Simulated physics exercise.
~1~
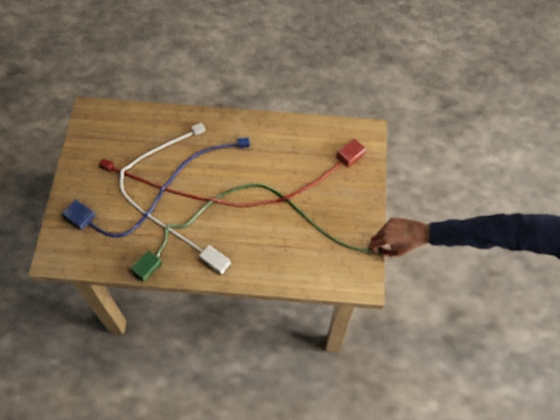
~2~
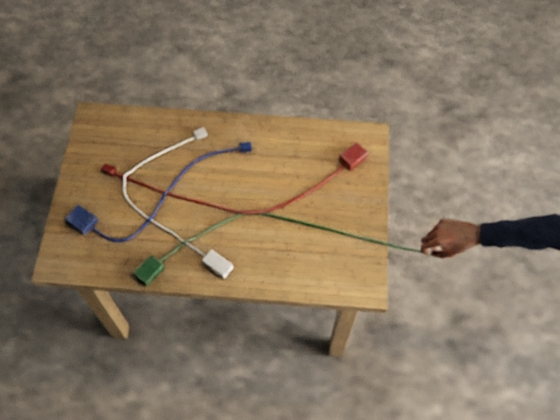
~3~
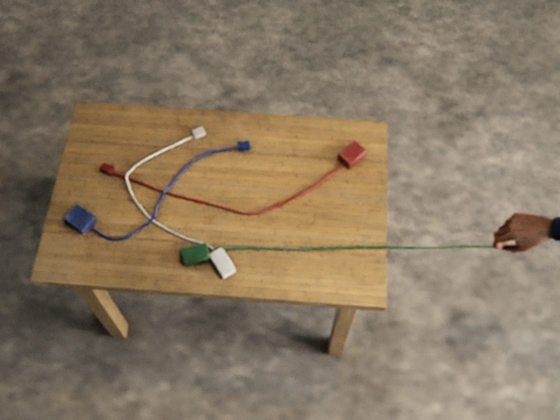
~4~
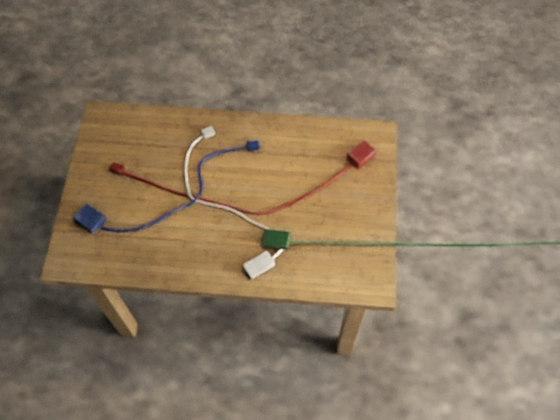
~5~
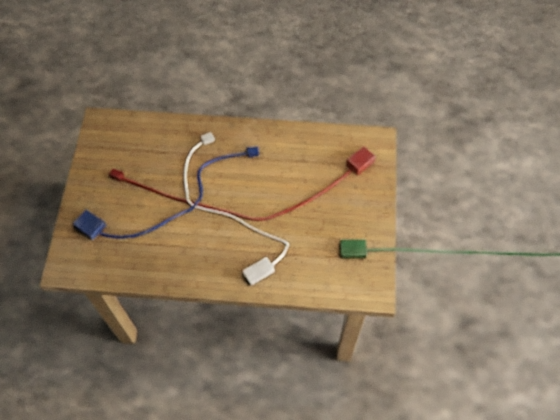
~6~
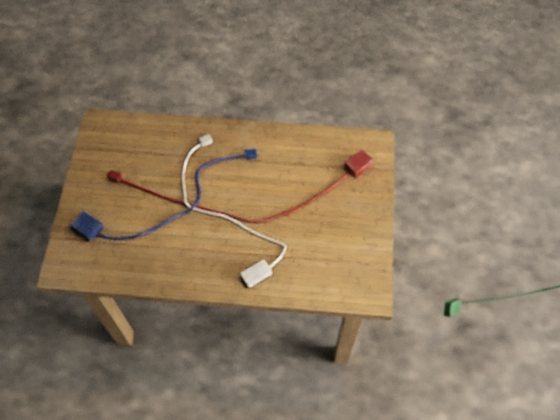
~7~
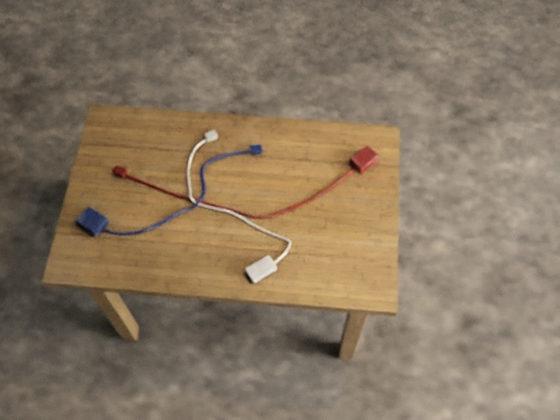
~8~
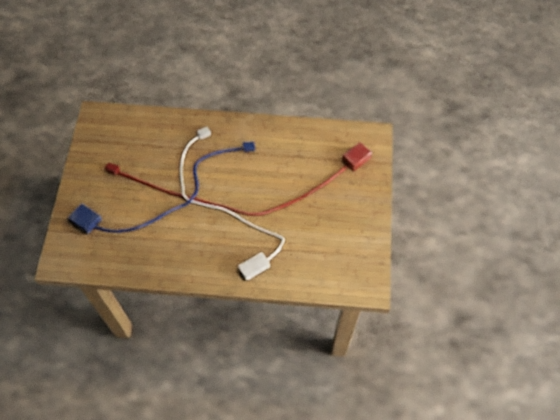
A green lead lies tangled with white, blue and red ones on a wooden table, seen from above in a slightly swaying view, its green block charger near the front edge. A dark-sleeved hand at the right edge pulls its free end rightward, drawing it straight. The green charger slides after it, nudging the white charger to the right and dragging the white and blue leads into new bends. It then crosses the tabletop alone, drops over the right edge and leaves view. The white, blue and red leads remain crossed on the table, the red charger still at far right.
